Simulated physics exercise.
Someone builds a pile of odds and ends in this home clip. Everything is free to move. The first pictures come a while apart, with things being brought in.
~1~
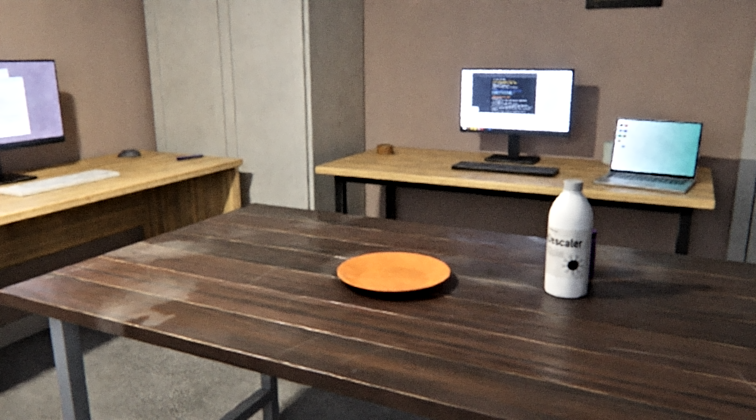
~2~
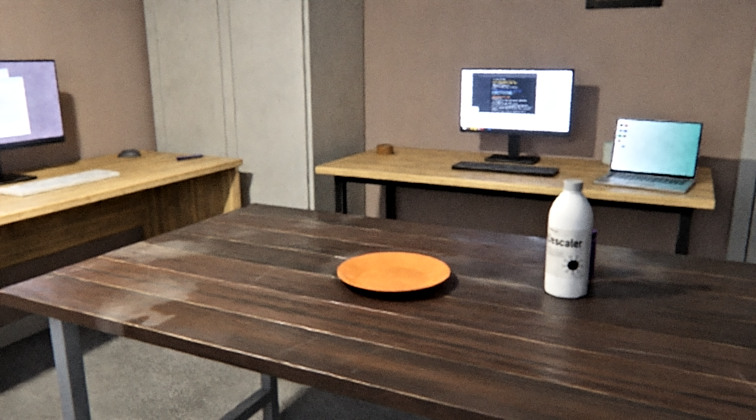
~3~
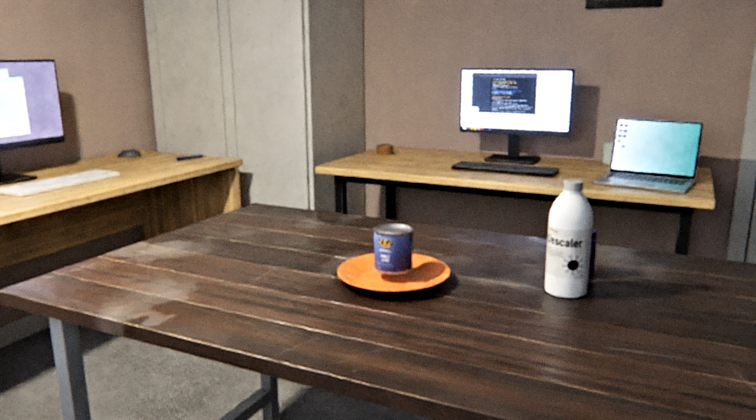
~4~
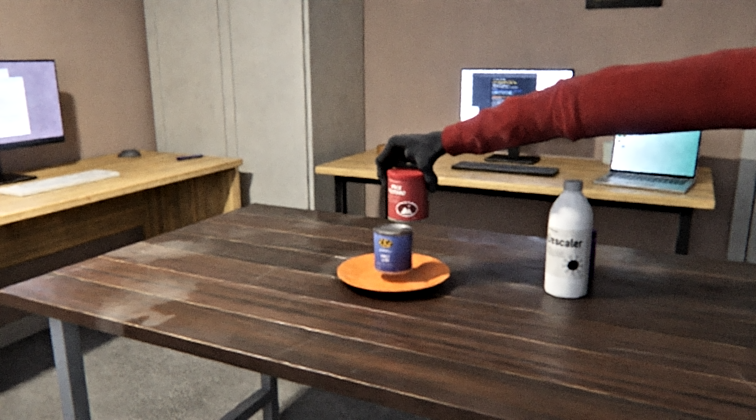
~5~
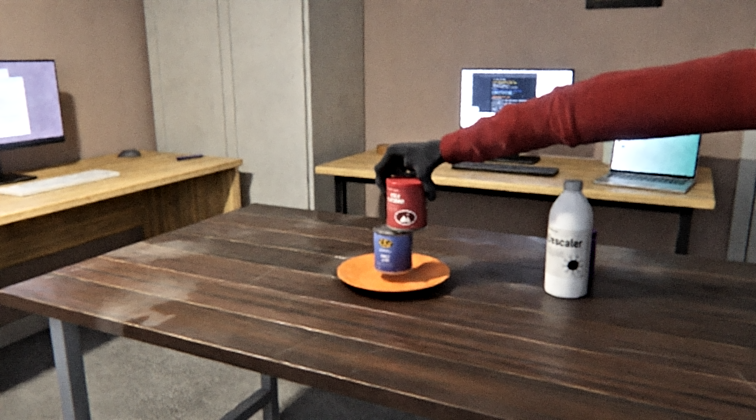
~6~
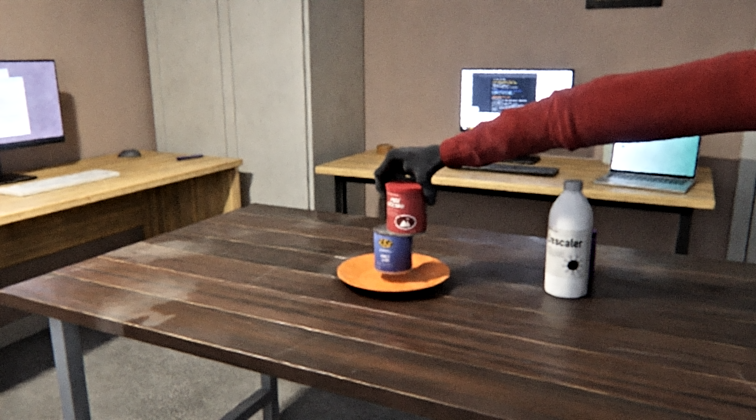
In an office, seen from a fixed view slightly above a dark wooden table, two lighter desks with monitors and a laptop stand behind. An orange plate lies near the middle of the table with a white bottle to its right, and a small blue can appears on the plate. A black-gloved hand on a red-sleeved arm reaches in from the right and lowers a red pot onto the can, keeping hold of it.
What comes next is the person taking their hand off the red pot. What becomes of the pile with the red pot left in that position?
It is going to stay together.
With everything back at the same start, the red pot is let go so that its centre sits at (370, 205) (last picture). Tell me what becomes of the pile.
Observed: Pile falls.
Then, 0.20 s past the last view, nothing moves.
Then, 0.50 s past the last view, red pot resting near (407, 208).
Finally, all 5 still in place. Final places as the last picture's camera would see them, red pot near (407, 208). The pile keeps its balance.
